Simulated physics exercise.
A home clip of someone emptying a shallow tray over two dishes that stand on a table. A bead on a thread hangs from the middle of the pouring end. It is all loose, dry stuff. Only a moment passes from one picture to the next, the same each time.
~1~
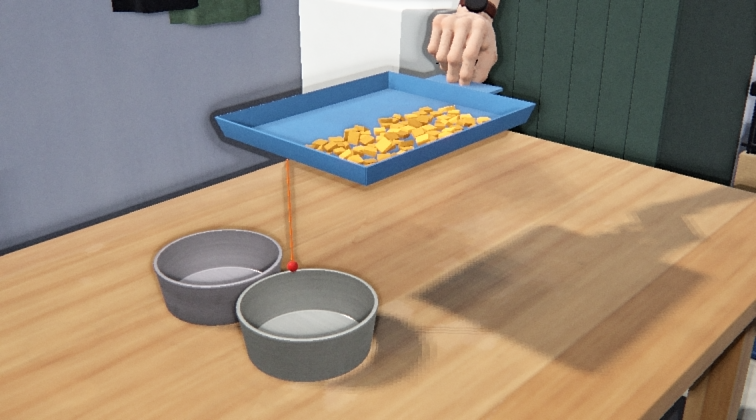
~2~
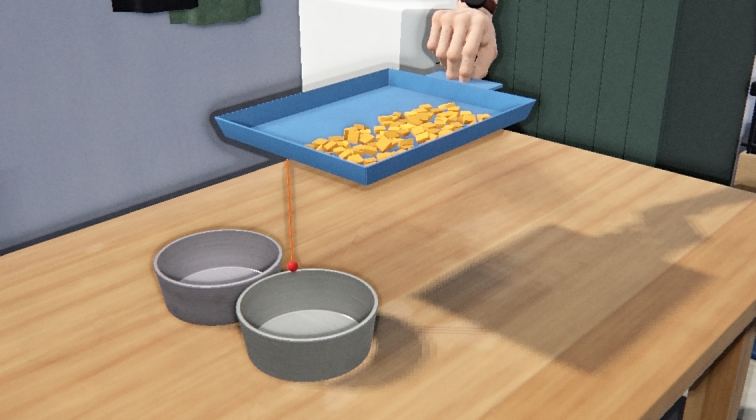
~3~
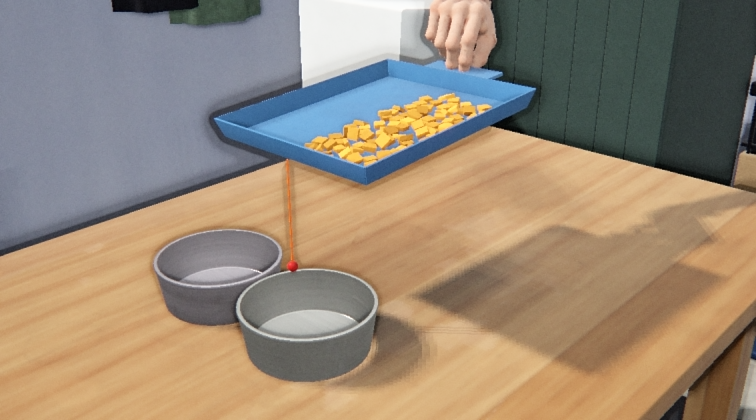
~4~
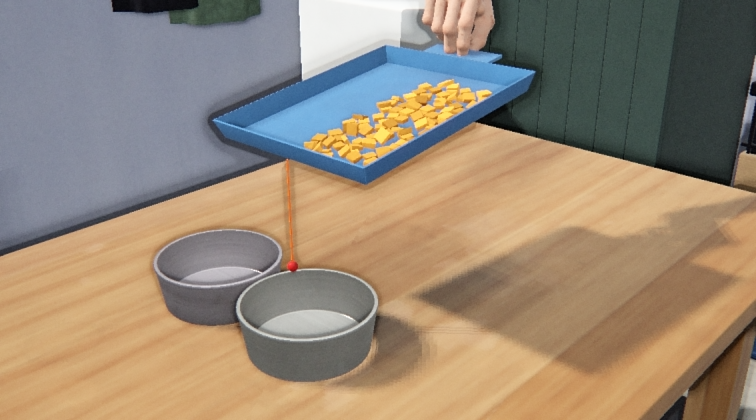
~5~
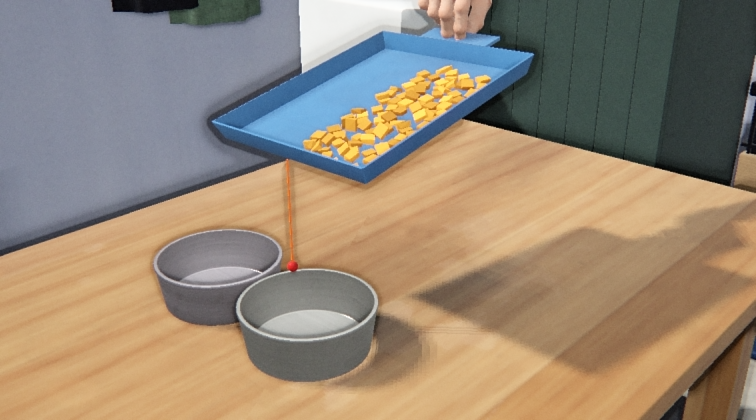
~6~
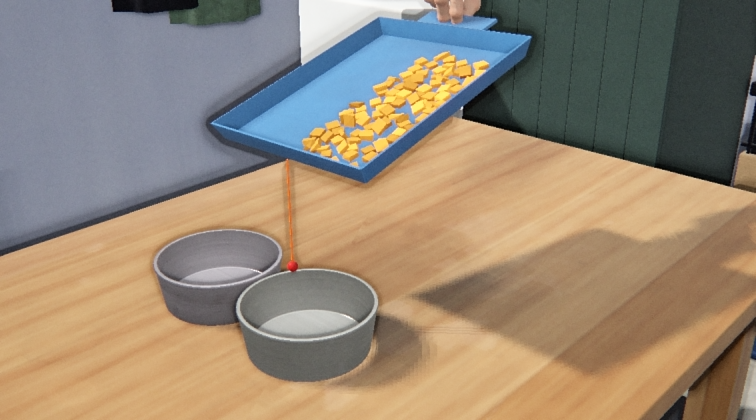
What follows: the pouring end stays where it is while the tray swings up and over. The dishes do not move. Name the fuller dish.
More goes to the right-hand dish.
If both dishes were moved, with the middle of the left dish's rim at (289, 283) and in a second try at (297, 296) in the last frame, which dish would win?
The first try: Left. The second: Left.
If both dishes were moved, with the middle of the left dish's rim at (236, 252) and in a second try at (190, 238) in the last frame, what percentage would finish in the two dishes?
In turn 50 and 60 in a hundred.
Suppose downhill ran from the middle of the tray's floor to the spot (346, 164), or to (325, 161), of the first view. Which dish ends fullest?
In turn: The right dish; the right-hand dish.
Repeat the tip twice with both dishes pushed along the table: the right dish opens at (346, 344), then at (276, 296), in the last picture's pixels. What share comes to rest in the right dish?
First some 20, then 60 per cent.
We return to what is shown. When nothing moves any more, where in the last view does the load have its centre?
Around (272, 345).
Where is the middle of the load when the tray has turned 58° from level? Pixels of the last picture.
Near (314, 135).
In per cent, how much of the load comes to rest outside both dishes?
Some 20 per cent.
Soon, tray tipped steeply; all on the tray.
A while on, tray tipped right over; about two thirds on the tray; a small part in the right dish; a small part in the left dish; a small part outside both; a small part in the air.
Towards the end, tray tipped past a quarter turn; about two thirds in the right dish; about a quarter in the left dish; about a quarter outside both.
Finally, tray tipped past a quarter turn; about two thirds in the right dish; about a quarter in the left dish; about a quarter outside both.
